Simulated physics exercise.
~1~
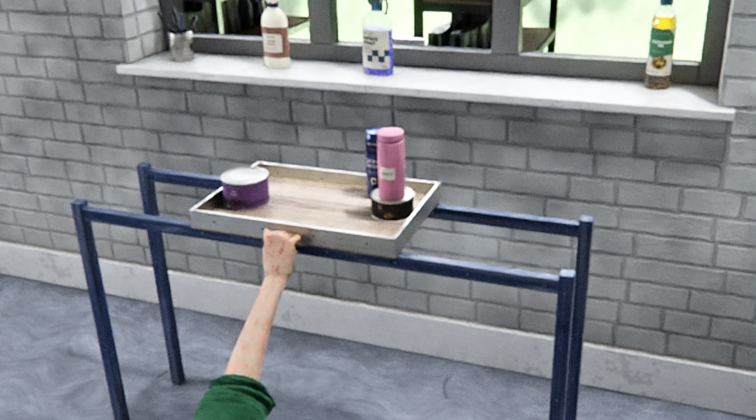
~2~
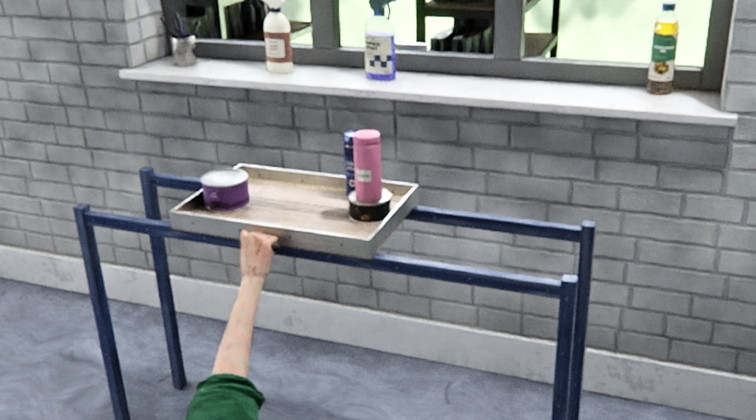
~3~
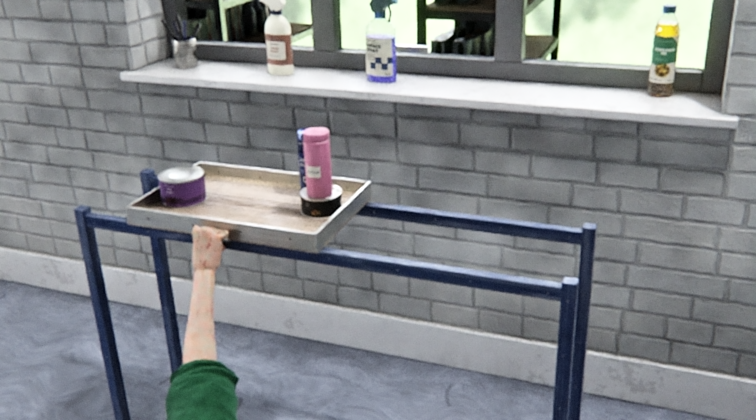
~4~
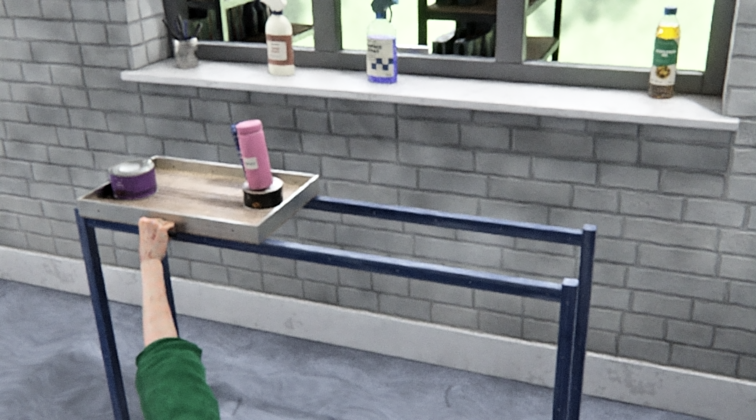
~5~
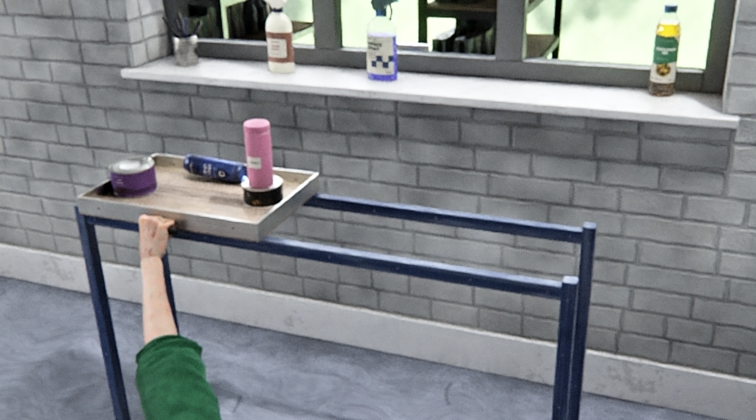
A hand slides a wooden tray left along blue rails until the blue can topples over.
